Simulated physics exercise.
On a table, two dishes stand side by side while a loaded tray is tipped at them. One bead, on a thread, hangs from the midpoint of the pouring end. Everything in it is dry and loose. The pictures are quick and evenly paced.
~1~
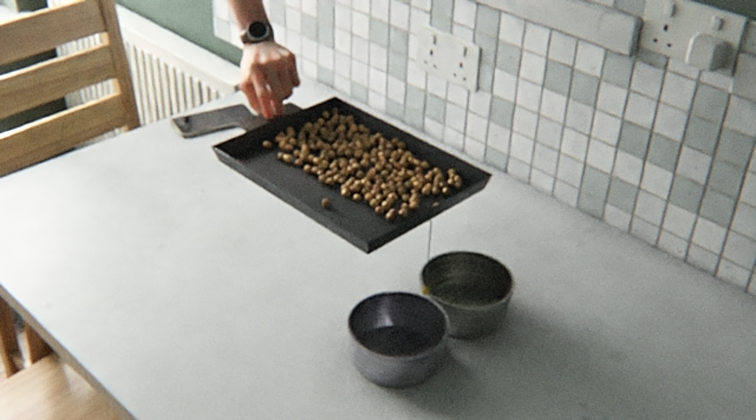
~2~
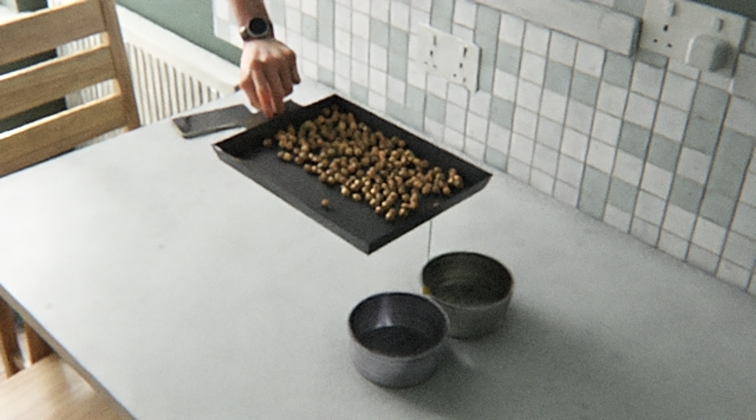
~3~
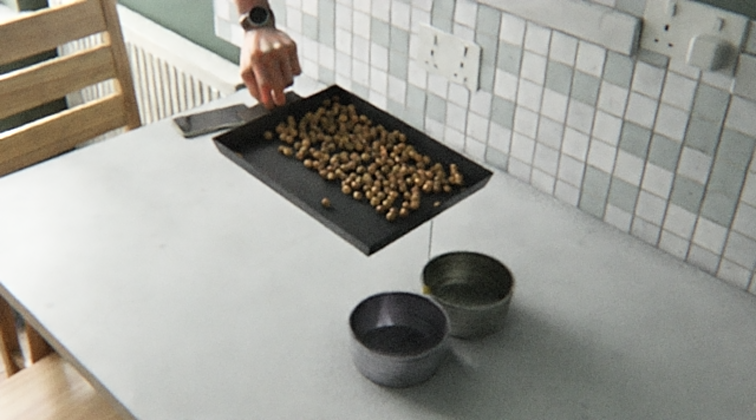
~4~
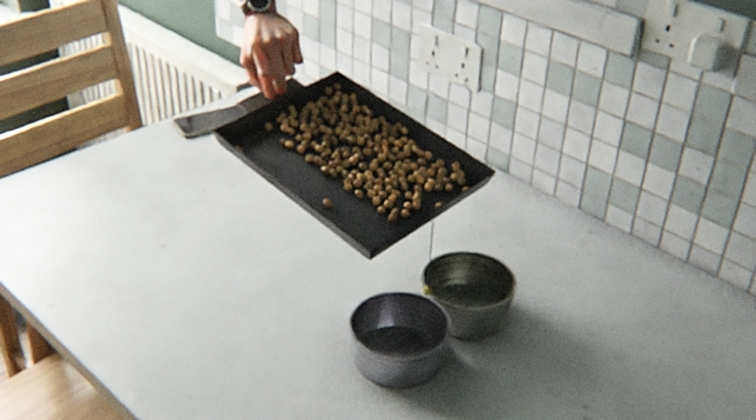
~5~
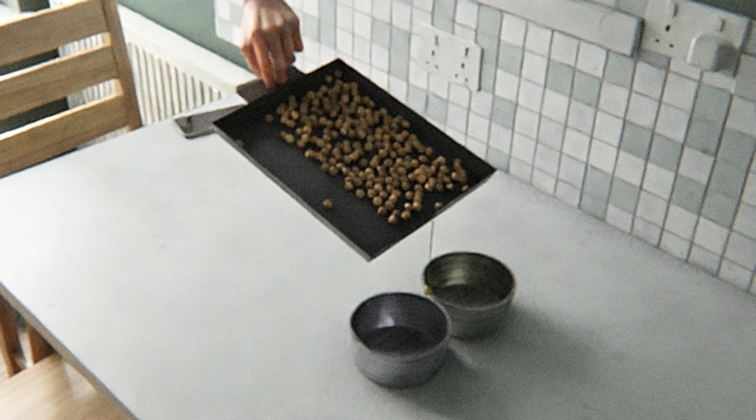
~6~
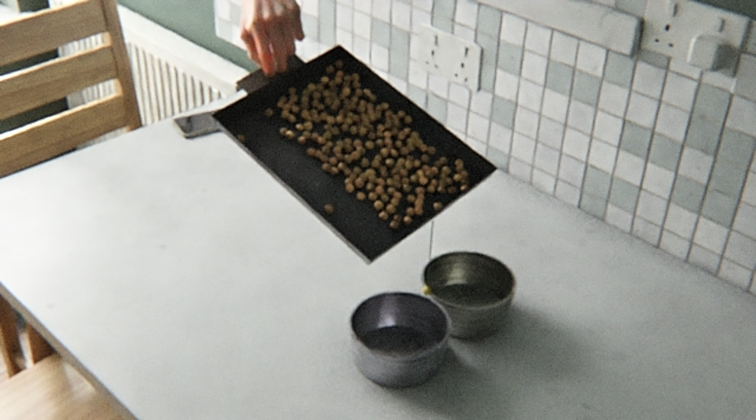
In this clip, a hand wearing a dark watch raises the far end of a dark tray of small round wooden beads above two metal dishes on a pale table, steadily steepening the tray as its near left corner dips slightly.
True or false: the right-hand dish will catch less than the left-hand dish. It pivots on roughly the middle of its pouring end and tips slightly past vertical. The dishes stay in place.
True.
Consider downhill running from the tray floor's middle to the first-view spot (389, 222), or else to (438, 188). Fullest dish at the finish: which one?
Results - the dish on the left side first, the dish on the right side second.
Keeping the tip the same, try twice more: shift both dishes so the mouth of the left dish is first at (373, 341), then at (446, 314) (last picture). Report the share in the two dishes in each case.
Estimates in order: 90 percent, 0 percent.
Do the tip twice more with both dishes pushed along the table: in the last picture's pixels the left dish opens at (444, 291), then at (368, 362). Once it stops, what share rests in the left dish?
You'd get 0 in a hundred the first time and 90 in a hundred the second.
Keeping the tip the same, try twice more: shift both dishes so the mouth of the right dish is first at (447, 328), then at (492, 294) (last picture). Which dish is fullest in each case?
Result for the first try: The dish on the left side; for the second: The dish on the left side.
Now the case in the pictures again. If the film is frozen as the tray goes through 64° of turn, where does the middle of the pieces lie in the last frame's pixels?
The centre of the load shows up near (381, 269) in the last view.
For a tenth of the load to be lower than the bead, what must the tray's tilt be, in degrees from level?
About 55° of tilt.
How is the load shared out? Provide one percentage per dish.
Left dish: 50; right dish: 0 percent.
Shortly afterwards, tray tipped steeply; near half on the tray; a little in the left dish; near a quarter outside both; a little in the air.
Next, tray tipped past a quarter turn; only a few on the tray; near half in the left dish; near half outside both; only a few in the air.
Some moments later, tray tipped past a quarter turn; near half in the left dish; near half outside both.
In the end, tray tipped past a quarter turn; near half in the left dish; none at all in the right dish; near half outside both.
